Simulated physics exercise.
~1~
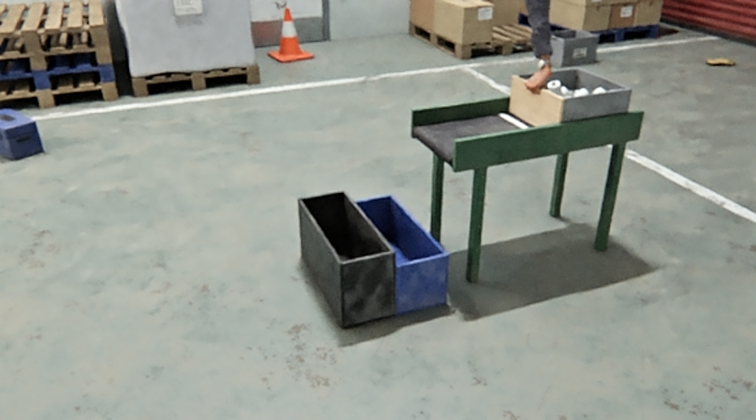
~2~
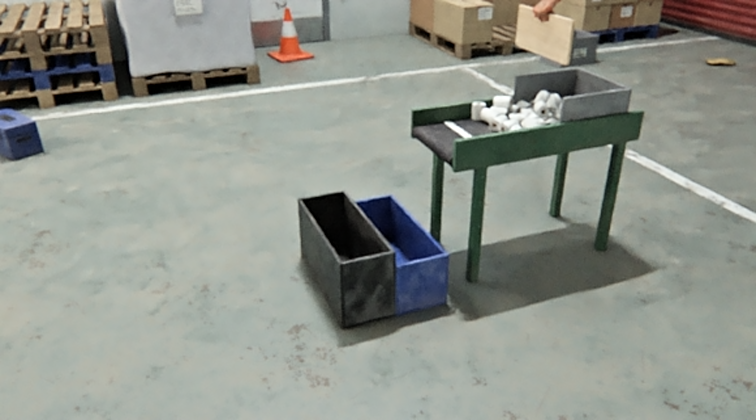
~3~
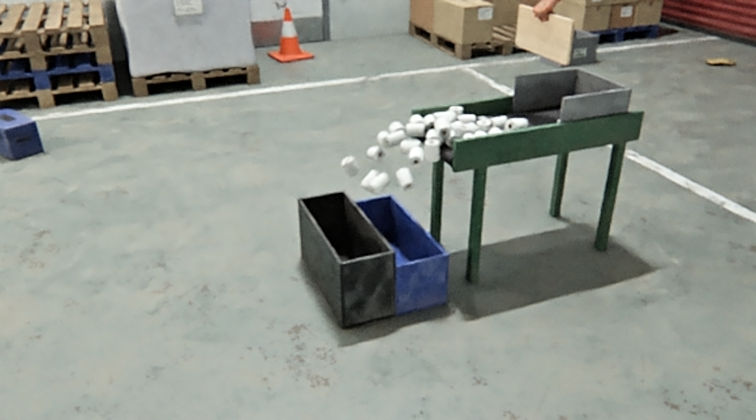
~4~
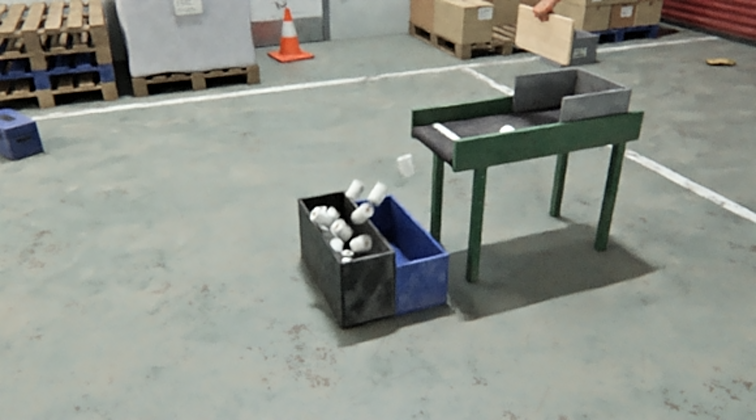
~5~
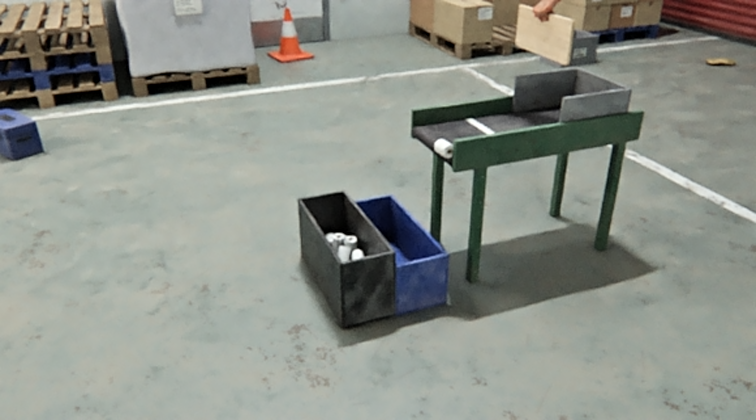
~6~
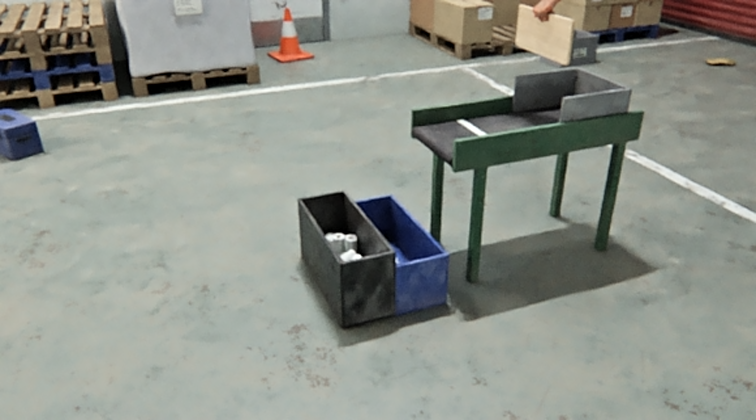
In a warehouse with a grey-green floor, seen from a fixed, raised viewpoint, a green-framed conveyor with a dark belt stands at right, with black and blue tubs on the floor beyond its left end. Pallets, boxes and an orange cone line the back. A hand lifts a pale wooden board from the grey pen, and white paper rolls spread leftward along the belt. They spill off the end in a loose stream, arcing through the air and dropping mostly into the black tub. A last roll reaches the belt's edge and goes over, leaving the belt empty and white rolls heaped in the black tub.
